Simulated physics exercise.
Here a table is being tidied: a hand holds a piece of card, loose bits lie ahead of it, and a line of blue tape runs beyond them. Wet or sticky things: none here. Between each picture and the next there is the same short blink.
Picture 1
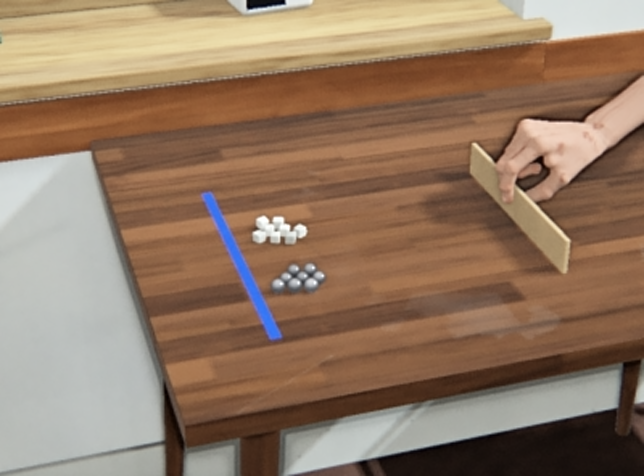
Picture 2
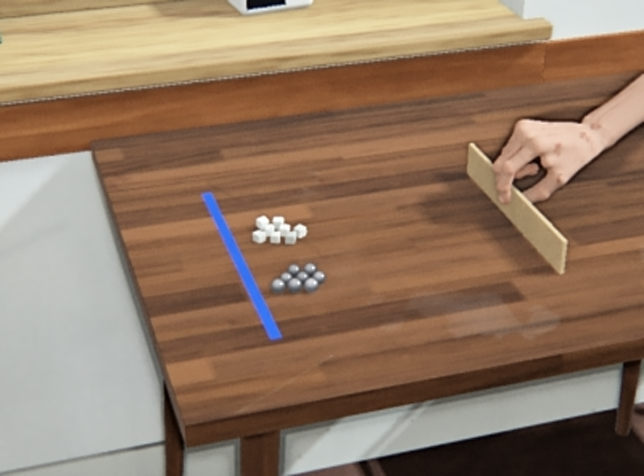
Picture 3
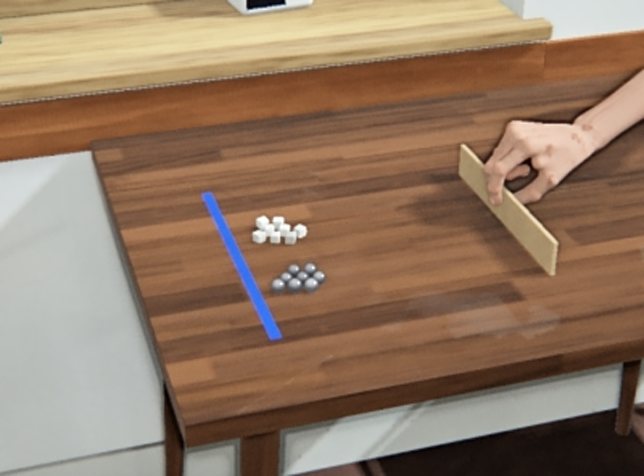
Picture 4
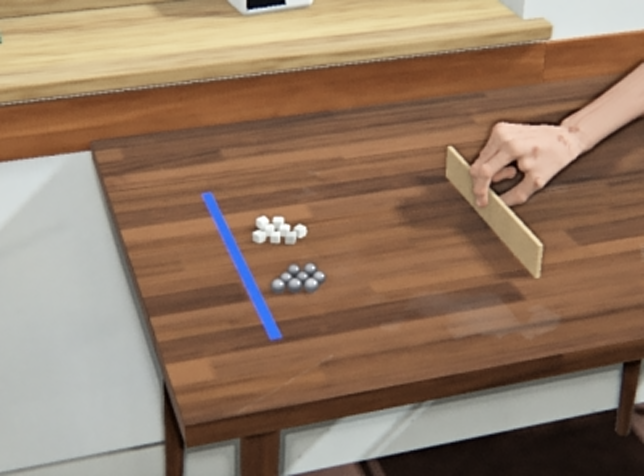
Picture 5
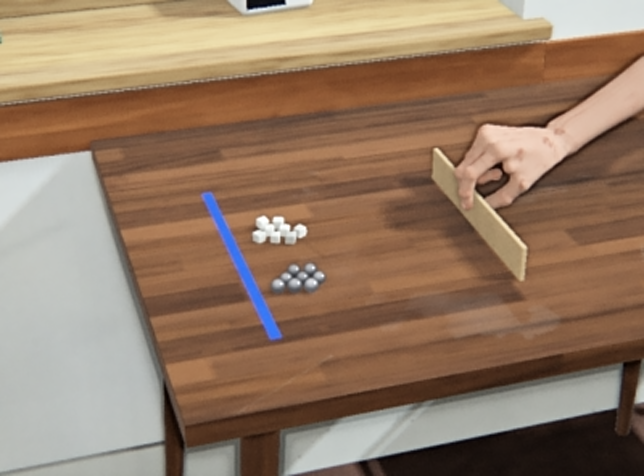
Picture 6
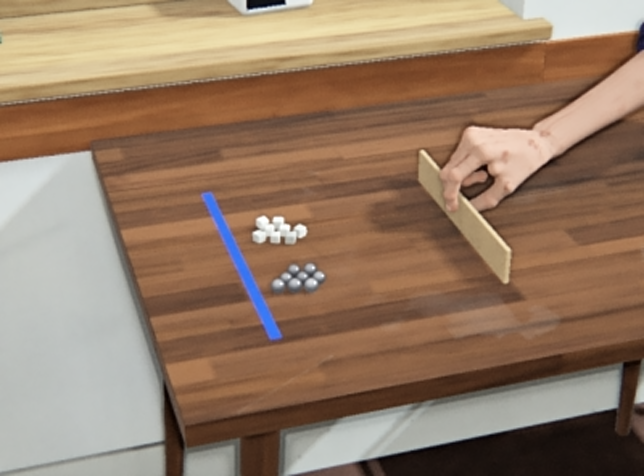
A dark wood-plank table stands in front of a paler wooden counter and light panels, seen from above at an angle by a still camera. A strip of blue tape crosses its left side, with small white cubes and, nearer the viewer, grey balls just right of it. From the right, a hand holding a tan card upright slides it slowly leftward across the bare tabletop, while both clusters stay still.
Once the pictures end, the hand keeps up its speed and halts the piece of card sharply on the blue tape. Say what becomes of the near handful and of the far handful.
In order: The near handful spills in part. The far handful does not spill.
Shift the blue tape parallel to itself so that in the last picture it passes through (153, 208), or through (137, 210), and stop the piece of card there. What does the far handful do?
Holds its place / loses some off the end.
Then, 0.44 s after the last picture, piece of card still moving, near (347, 214); near handful all on the table, its front near (278, 286); far handful all on the table, its front near (259, 237).
Then, 0.91 s after the last picture, piece of card stopped at the blue tape; near handful all on the table, its front near (193, 281); far handful all on the table, its front near (195, 236).
Then, 1.19 s after the last picture, piece of card stopped at the blue tape; near handful a small part over the edge; far handful all on the table, its front near (194, 236).
At rest, piece of card stopped at the blue tape; near handful all over the edge; far handful all on the table, its front near (194, 236).
